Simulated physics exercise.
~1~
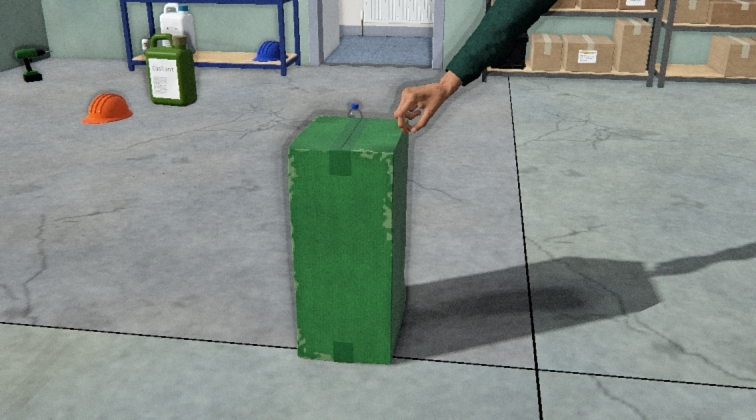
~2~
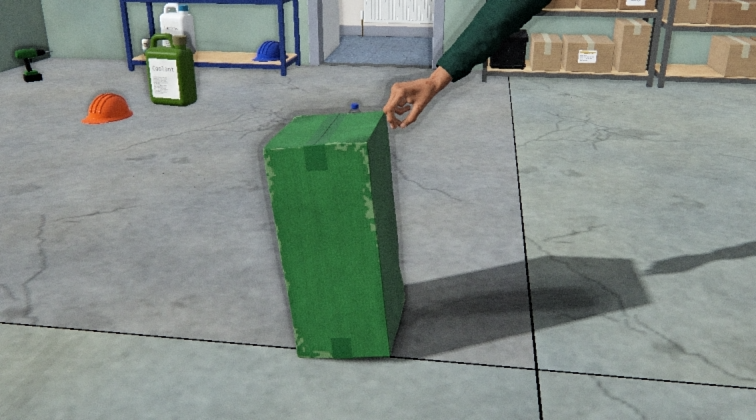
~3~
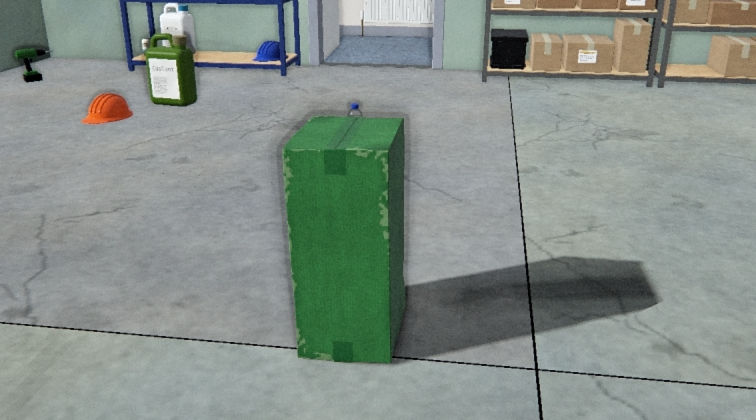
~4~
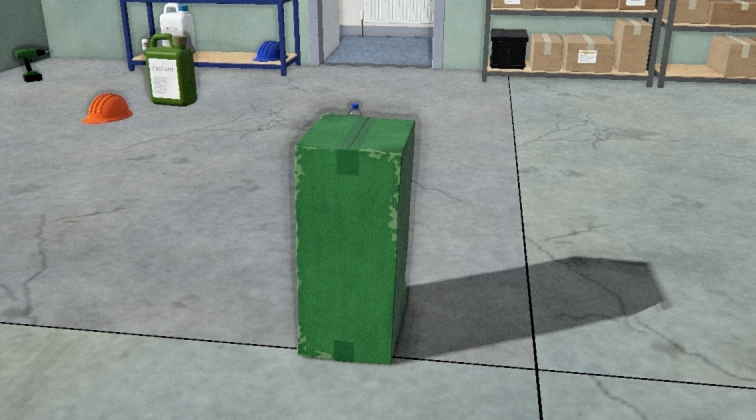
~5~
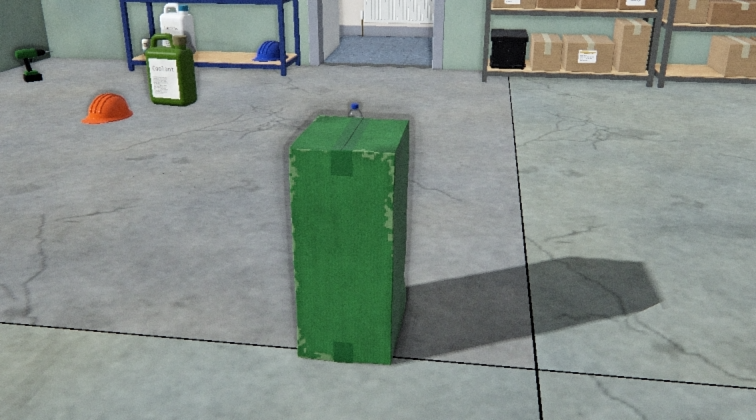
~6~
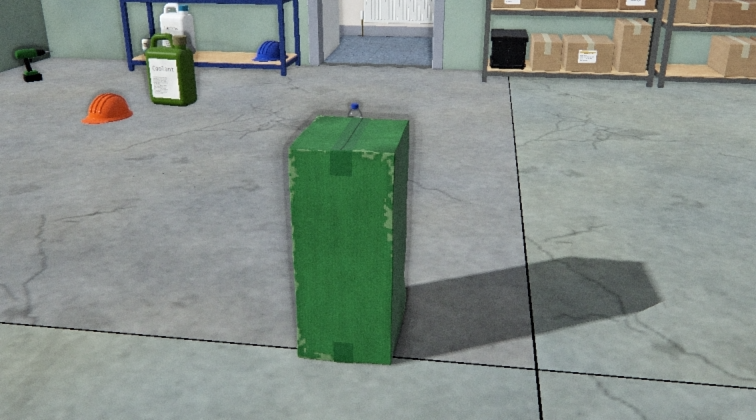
In a workshop with a concrete floor, a hand pushed the top of a tall green box, tipping it slightly to the left, then drew away. The box rocked back to the right, wobbled a little, and settled upright where it had started.
